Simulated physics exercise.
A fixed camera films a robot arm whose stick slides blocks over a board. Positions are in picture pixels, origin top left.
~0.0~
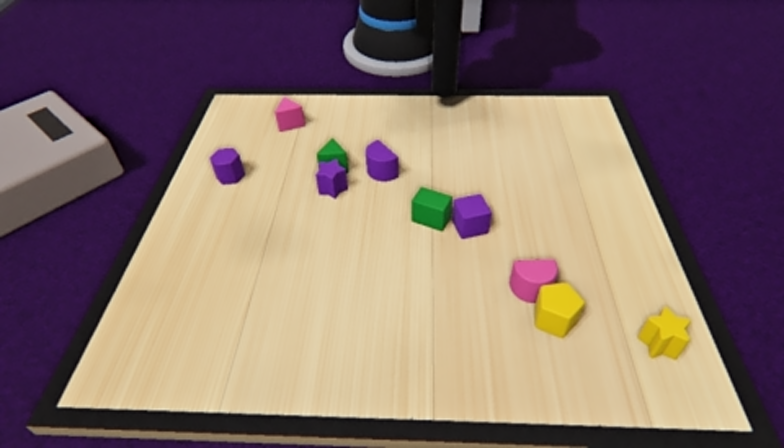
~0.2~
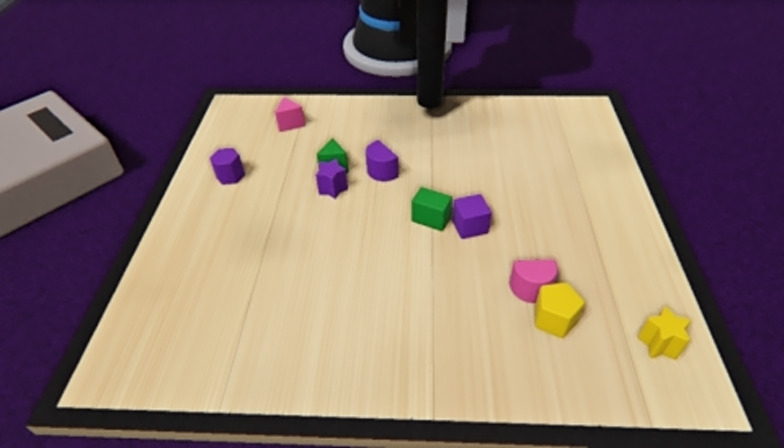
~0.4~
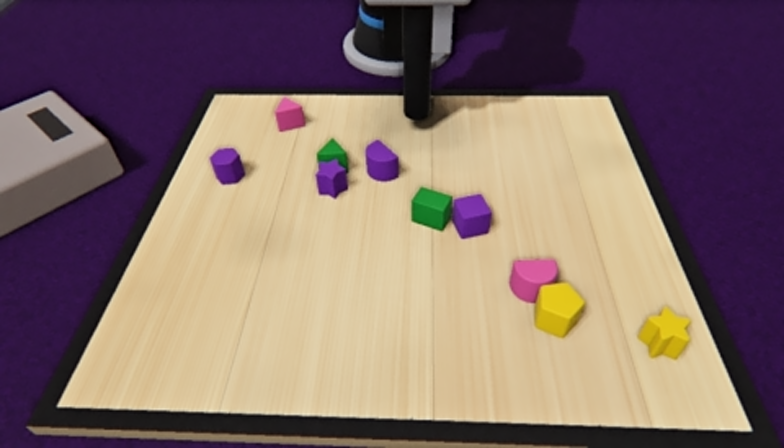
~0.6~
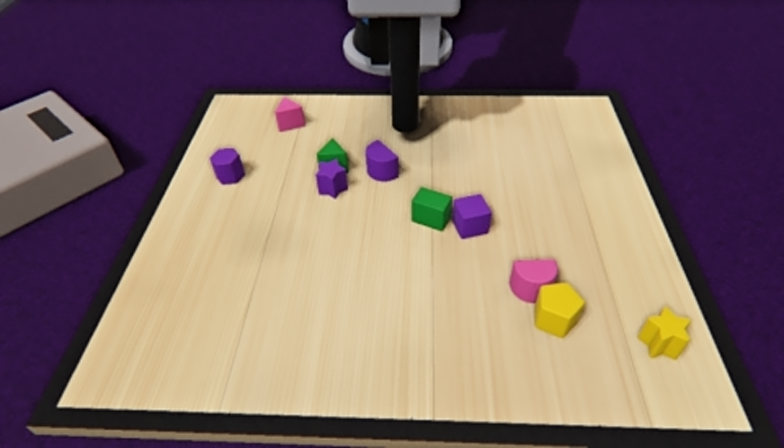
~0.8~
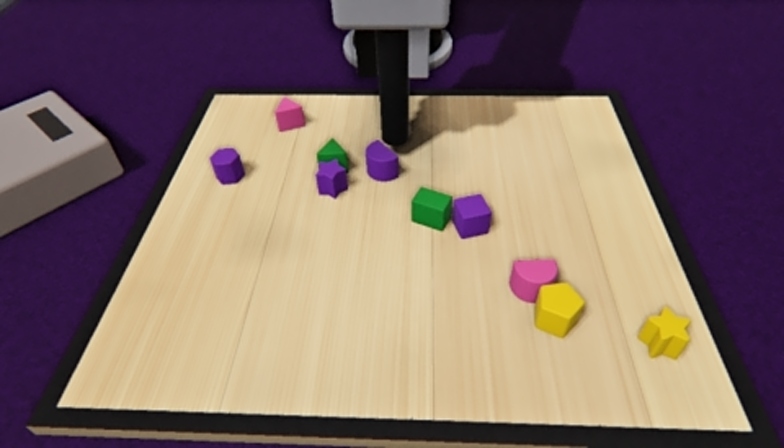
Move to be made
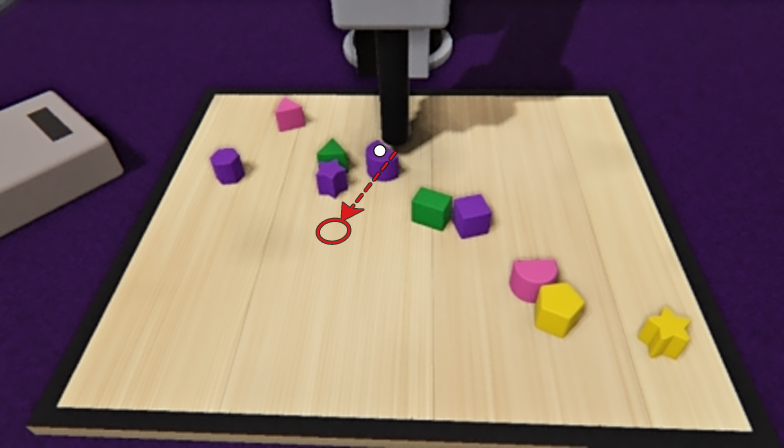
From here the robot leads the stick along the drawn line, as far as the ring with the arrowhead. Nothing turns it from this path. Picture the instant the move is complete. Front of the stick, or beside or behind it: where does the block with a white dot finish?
Most likely the block with a white dot stays ahead.
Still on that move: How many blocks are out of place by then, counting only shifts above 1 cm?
Just one will move.
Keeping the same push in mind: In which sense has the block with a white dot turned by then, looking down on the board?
Spin direction: Counter-clockwise.
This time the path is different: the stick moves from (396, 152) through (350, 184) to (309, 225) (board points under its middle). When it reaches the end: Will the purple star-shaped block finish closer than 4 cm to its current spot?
Final answer: No.
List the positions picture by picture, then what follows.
In the first frame, stick tip (444, 91); block tops, purple star-shaped block (330, 168); green triangular piece (332, 147); purple D-shaped block (380, 151).
In the second frame, stick (430, 102); blocks unchanged.
In the third frame, stick (417, 113); blocks unchanged.
In the fourth frame, stick (405, 125); blocks unchanged.
In the fifth frame, stick (395, 138); purple star-shaped block (330, 168); green triangular piece (332, 147); purple D-shaped block (380, 151).
Path on the board, straight from (396, 152) to (334, 231); the dot is on the purple D-shaped block.
What follows on the original path. One third of the way, stick (376, 162); purple D-shaped block (363, 170), turned 30° anticlockwise.
Two thirds of the way, stick (354, 188); purple star-shaped block (325, 169), turned 25° clockwise; purple D-shaped block (341, 198), turned 30° anticlockwise.
At the end, stick (331, 217); purple star-shaped block (325, 169), turned 25° clockwise; green triangular piece in place; purple D-shaped block (317, 229), turned 35° anticlockwise.
